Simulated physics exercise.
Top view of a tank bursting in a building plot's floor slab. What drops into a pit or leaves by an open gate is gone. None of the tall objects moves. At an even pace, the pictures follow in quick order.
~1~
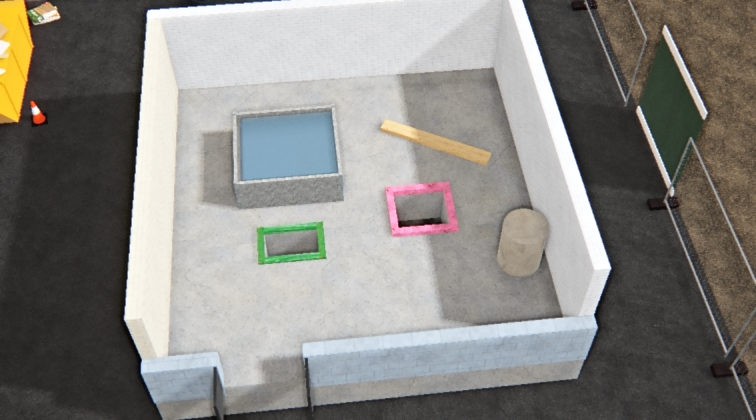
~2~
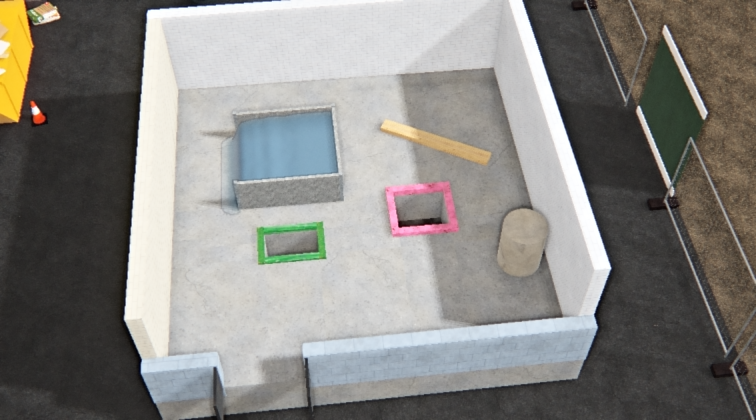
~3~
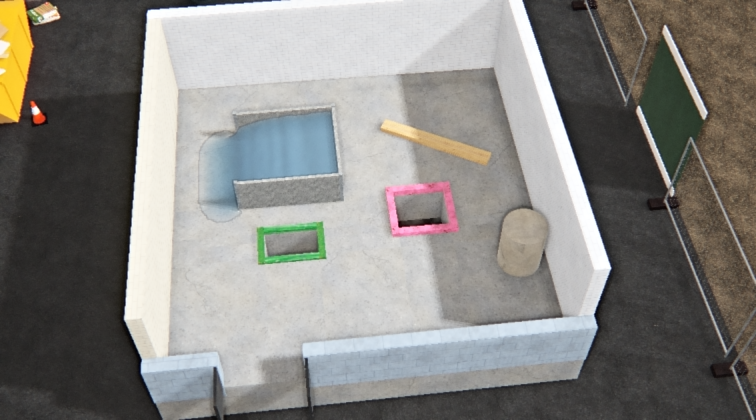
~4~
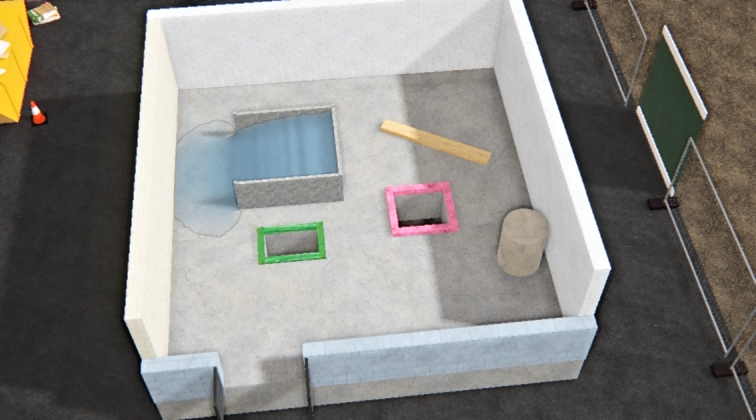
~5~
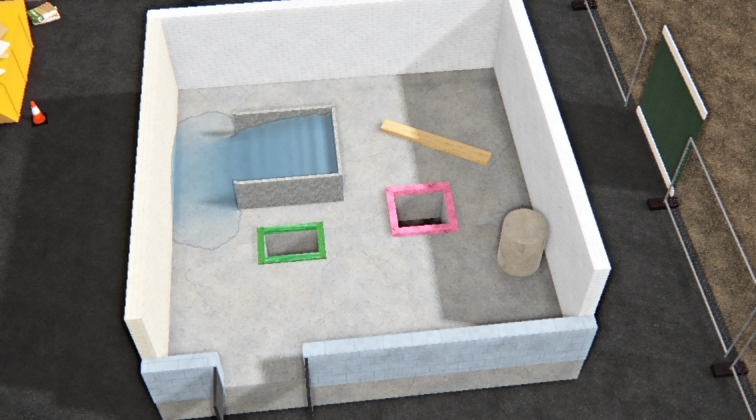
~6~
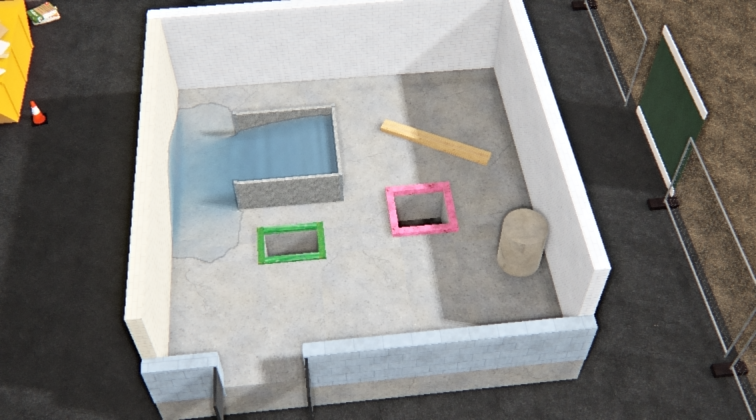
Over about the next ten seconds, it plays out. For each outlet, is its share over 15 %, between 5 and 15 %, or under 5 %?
Shares: The gate over 15 %; the green pit under 5 %; the pink pit under 5 %.
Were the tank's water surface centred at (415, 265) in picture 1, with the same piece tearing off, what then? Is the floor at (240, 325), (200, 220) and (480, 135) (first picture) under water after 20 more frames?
Going through the three spots, I'd say swamped, swamped, high and dry.
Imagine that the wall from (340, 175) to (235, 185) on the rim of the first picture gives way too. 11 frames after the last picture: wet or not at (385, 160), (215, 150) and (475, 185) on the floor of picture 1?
Note, points one to three: Unreached / unreached / unreached.
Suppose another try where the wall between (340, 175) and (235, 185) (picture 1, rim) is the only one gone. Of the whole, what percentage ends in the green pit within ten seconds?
Green takes 40 in a hundred.
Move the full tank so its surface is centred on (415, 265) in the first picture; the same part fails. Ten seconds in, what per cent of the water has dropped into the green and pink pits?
After ten seconds: Green pit 12 percent, pink pit 0 percent.
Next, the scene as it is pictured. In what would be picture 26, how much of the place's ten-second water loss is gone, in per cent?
Near 35 in a hundred, I reckon.
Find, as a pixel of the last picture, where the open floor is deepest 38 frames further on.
Near (497, 87).
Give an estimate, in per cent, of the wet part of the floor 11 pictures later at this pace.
About 30 percent.
A moment on, water covers 15 % of the floor; the gate 0 %, the green pit 0 %, the pink pit 0 %.
Next, water covers 30 % of the floor; the gate 0 %, the green pit 0 %, the pink pit 0 %.
Then, water covers 50 % of the floor; the gate 6 %, the green pit 0 %, the pink pit 0 %.
Later, water covers 75 % of the floor; the gate 14 %, the green pit 0 %, the pink pit 0 %.
In the end, water covers 85 % of the floor; the gate 19 %, the green pit 0 %, the pink pit 0 %.
